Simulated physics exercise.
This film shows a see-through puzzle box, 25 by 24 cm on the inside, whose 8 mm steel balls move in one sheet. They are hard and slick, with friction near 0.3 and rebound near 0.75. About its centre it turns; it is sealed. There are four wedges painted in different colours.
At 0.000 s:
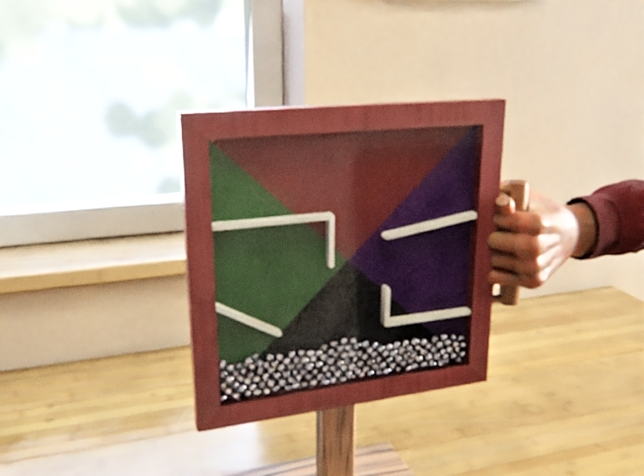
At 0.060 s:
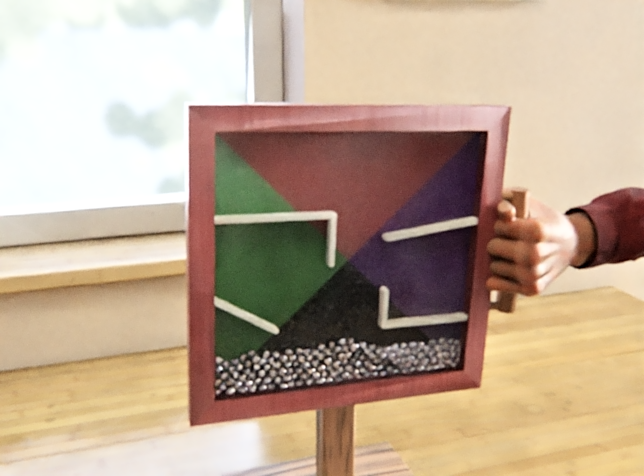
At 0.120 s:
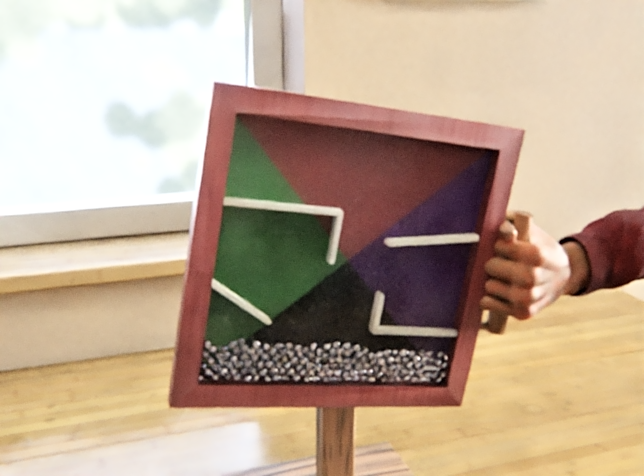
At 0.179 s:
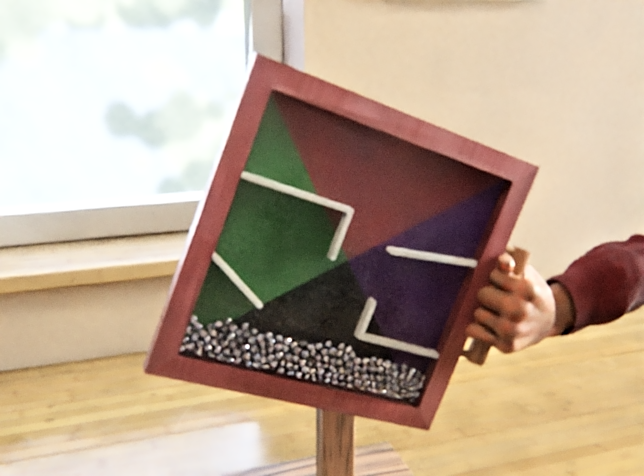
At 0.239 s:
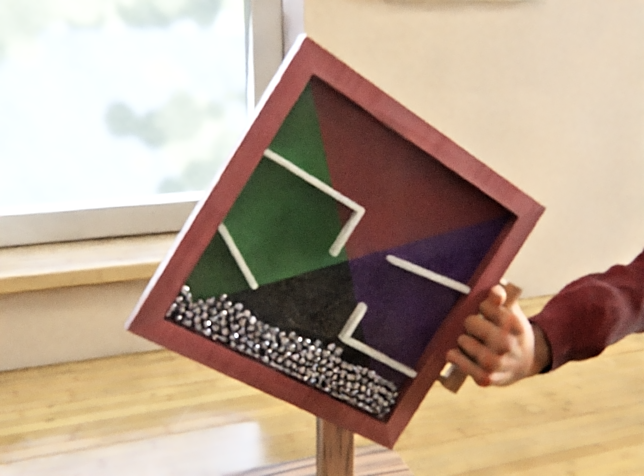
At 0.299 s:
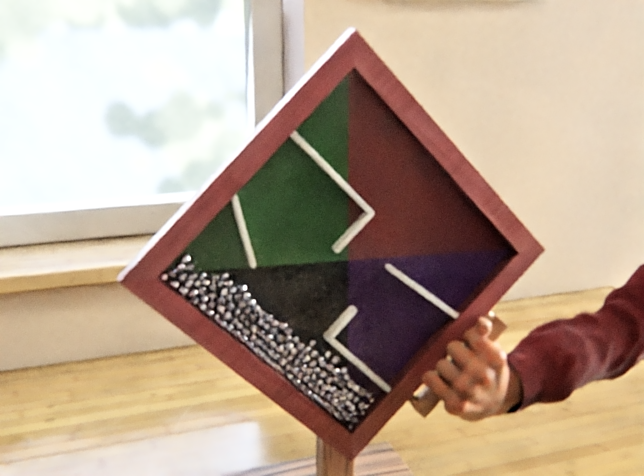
In a bright room beside a window, a hand in a dark red sleeve turned a framed, four-coloured box clockwise until it stood on one corner, and the little silver balls inside sloped down rightward.
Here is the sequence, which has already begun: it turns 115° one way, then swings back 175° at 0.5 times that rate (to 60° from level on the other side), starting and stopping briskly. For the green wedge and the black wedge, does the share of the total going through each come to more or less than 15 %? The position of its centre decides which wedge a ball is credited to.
Green wedge: More; black wedge: More than 15 %.
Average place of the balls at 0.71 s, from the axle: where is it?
Offset approx. 8 cm left, 2 cm below.
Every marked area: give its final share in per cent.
Final shares - red wedge: 0 %, purple wedge: 15 %, green wedge: 45 %, black wedge: 40 %.
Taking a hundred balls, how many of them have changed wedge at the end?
About 60 %.
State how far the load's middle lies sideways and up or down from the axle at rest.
Offset approx. 3 cm right, 9 cm below.
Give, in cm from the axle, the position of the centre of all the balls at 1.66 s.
Some 5 cm right and 9 cm below.
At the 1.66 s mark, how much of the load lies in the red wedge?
I'd say some 0 in a hundred.
After 0.71 s, it stands 115° clockwise; the balls' middle is 8 cm left of and 2 cm below the centre; red 5 %, purple 30 %, black 65 %.
After 1.66 s, it stands 27° clockwise; the balls' middle is 5 cm right of and 9 cm below the centre; purple 55 %, black 45 %.
After 2.60 s, it stands 60° anticlockwise; the balls' middle is 4 cm right of and 7 cm below the centre; purple 25 %, green 35 %, black 40 %.
At rest by 3.5 s, it stands 60° anticlockwise; red 0 %, purple 15 %, green 45 %, black 40 %.
